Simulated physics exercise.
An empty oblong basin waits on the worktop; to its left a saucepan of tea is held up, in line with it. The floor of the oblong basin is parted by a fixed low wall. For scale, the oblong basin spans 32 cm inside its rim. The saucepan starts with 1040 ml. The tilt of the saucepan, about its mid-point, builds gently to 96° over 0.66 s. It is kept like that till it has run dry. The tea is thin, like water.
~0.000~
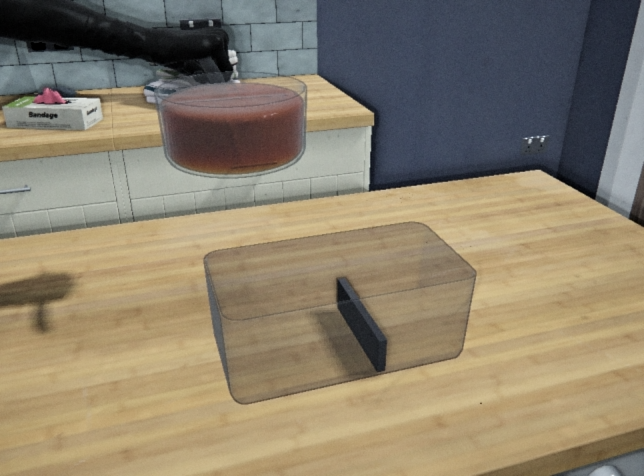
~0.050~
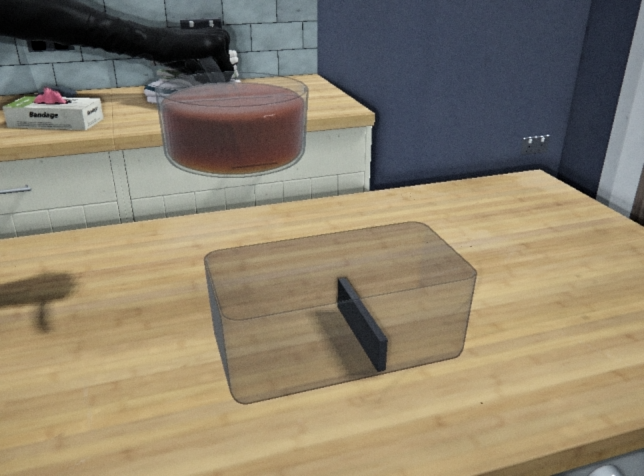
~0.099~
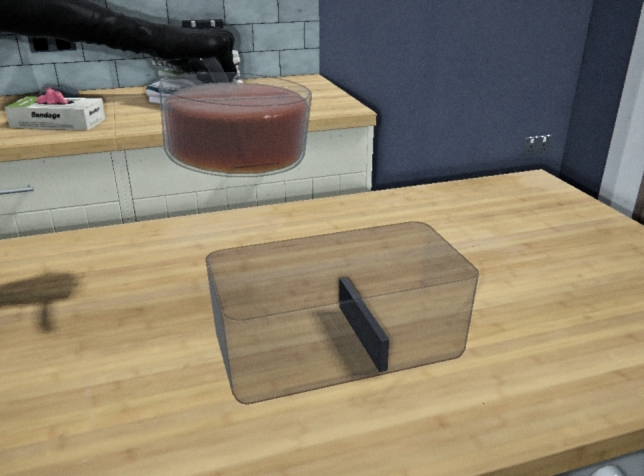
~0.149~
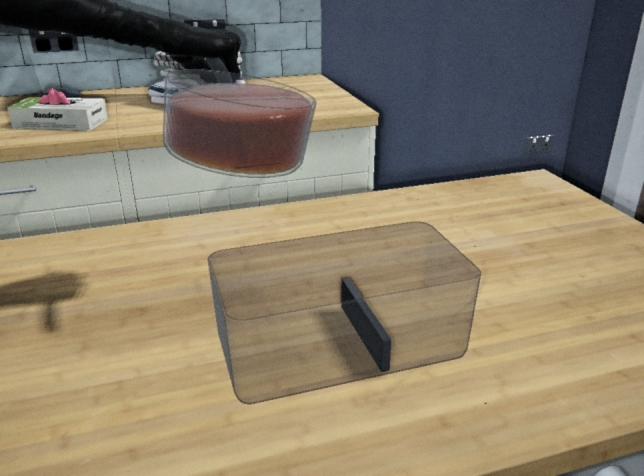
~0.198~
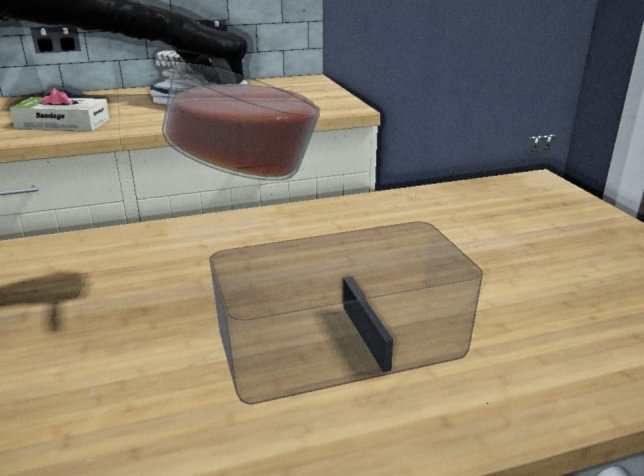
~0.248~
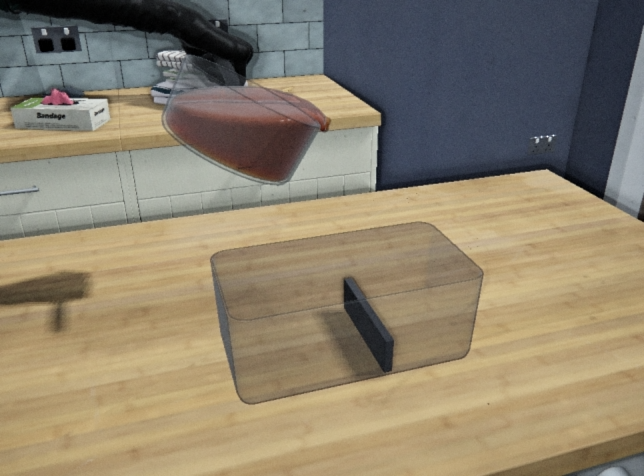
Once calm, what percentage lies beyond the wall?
Roughly 45 per cent is past the wall.
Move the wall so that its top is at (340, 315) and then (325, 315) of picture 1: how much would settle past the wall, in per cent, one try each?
First 70, then 85 per cent.
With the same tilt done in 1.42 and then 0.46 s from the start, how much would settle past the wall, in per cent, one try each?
First 60, then 35 per cent.
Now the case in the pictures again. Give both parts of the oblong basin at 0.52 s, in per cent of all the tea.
Some 5 per cent left and 12 right.
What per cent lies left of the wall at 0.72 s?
About 30 per cent.
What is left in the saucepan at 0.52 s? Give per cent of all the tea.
About 30 per cent.
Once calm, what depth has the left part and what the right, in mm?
Some 20 mm on the left and 26 mm on the right.
After 0.52 s the tilt is 86° and 31 per cent is still to pour, 5 is left of the wall and 13 right of it.
After 0.72 s the tilt is 96° and 8 per cent is still to pour, 31 is left of the wall and 50 right of it.
After 0.93 s the tilt is 96° and 2 per cent is still to pour, 48 is left of the wall and 45 right of it.
After 1.16 s the tilt is 96° and 0 per cent is still to pour, 53 is left of the wall and 44 right of it.
In the end 54 per cent lies left of the wall, 45 right of it and 2 outside.
